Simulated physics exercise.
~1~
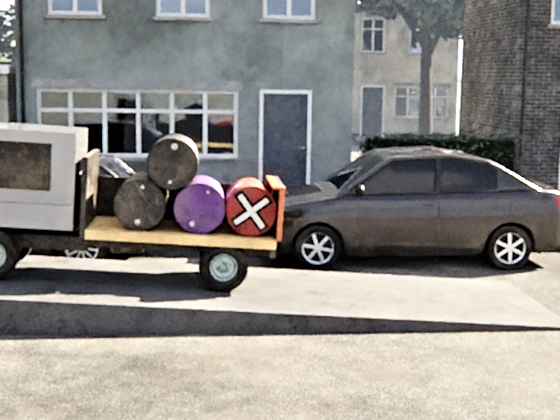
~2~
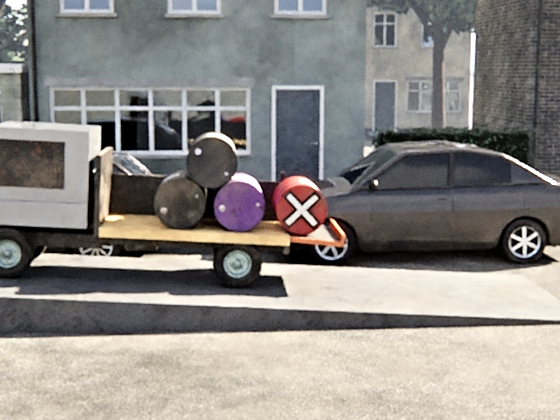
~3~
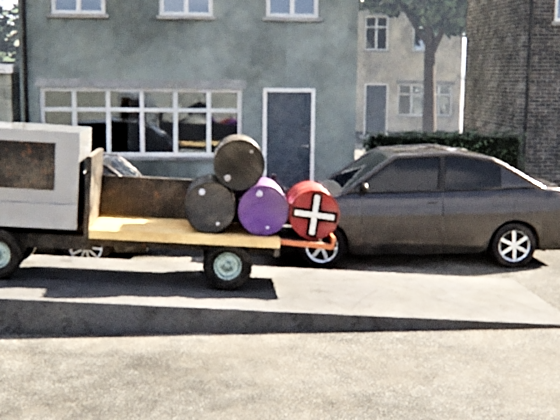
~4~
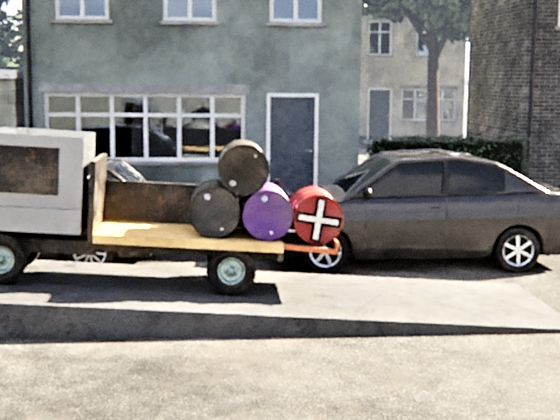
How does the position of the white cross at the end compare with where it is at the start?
At the start the cross is above the bed, just inside the raised tailgate. At the end it is farther right and slightly lower, over the lowered tailgate.
On a sunlit street in front of a grey-green house, seen side-on from across the road, a small truck with an open wooden bed stands at the left, with a dark car parked behind it. Two dark drums, one resting on top, sit beside a purple drum and a red one marked with a white cross, close to the raised tailgate. The tailgate swings down to the right, and the drums roll after it. The red drum turns as it rolls onto the lowered tailgate. It stops there, while the purple drum stays on the bed and nothing falls off.
